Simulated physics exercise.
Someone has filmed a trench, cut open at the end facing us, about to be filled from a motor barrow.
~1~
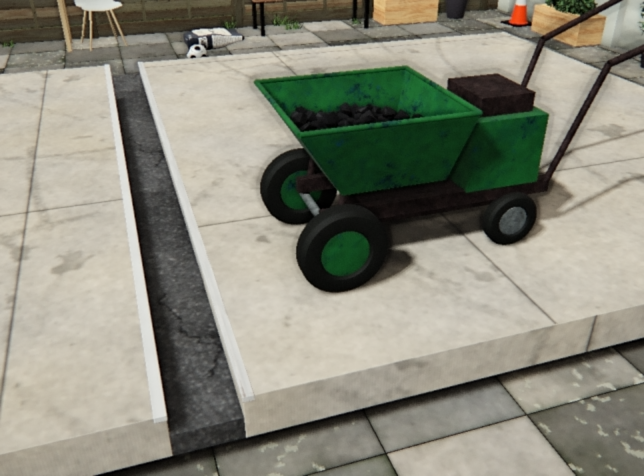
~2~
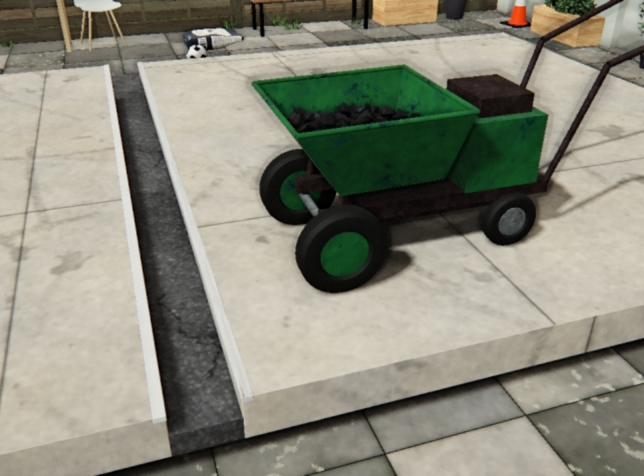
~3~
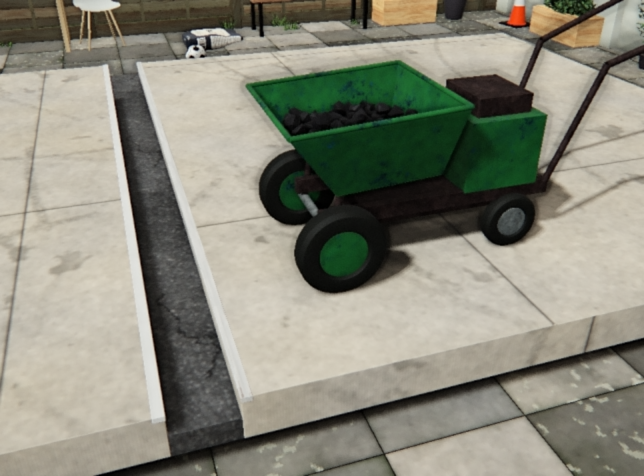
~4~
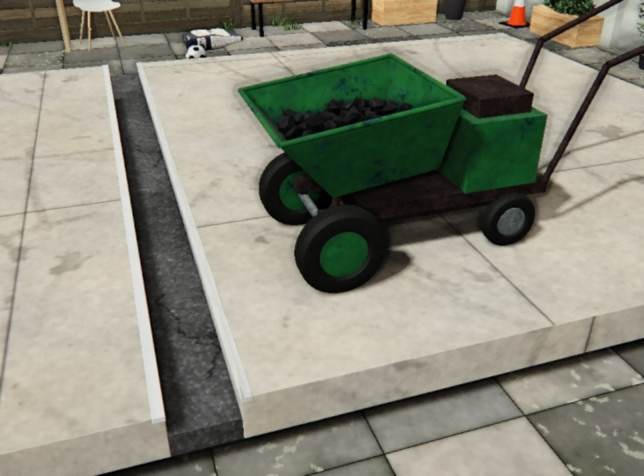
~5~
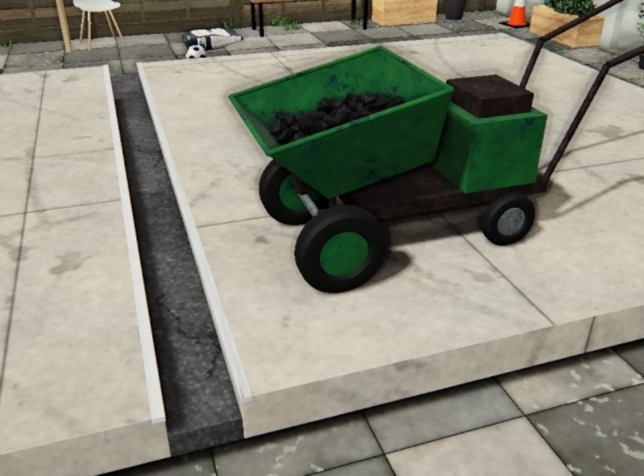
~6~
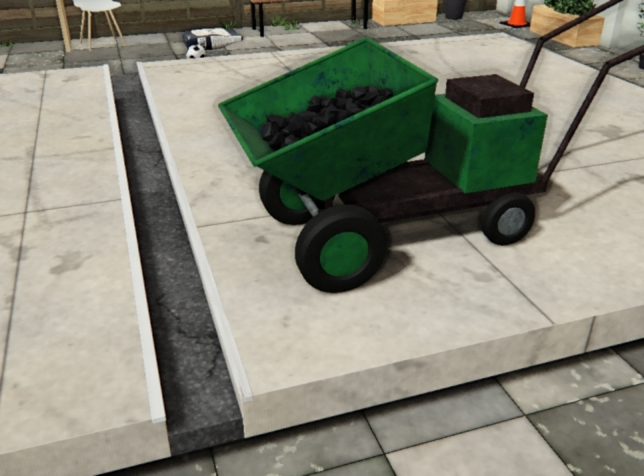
A green motor barrow with black wheels and a skip of dark lumps stands on pale stone slabs in a paved yard, seen from slightly above. To its left a narrow, dark trench with white edges runs back between the slabs, with a ball, white chair and orange cone behind. The skip, level at first, tilts gradually down toward the left, its rear rising, while the wheels and camera stay still.
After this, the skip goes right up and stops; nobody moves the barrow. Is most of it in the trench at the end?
Between the edges lies the larger part of the load.
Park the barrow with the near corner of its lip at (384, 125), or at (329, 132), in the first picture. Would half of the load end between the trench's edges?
The first try: Under half. The second: The larger part.
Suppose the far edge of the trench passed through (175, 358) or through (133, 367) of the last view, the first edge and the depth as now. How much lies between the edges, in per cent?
The first gives 50 %, the second 80 %.
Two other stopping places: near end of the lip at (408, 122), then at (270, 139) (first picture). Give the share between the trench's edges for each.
The first gives 10 %, the second 50 %.
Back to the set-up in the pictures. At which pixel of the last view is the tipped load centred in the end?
Near (170, 281).
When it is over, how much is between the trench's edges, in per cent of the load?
It comes to 75 per cent or so.
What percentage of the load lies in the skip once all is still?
It comes to 20 per cent or so.
Just after the last frame, skip tipped steeply; every one in the skip.
A moment on, skip tipped right over; almost all in the skip; about a tenth in or heaped over the trench.
Further on, skip tipped right over; roughly a quarter in the skip; roughly two thirds in or heaped over the trench; about a tenth beyond it.
When it is over, skip tipped right over; roughly a quarter in the skip; the larger part in or heaped over the trench; about a tenth beyond it.
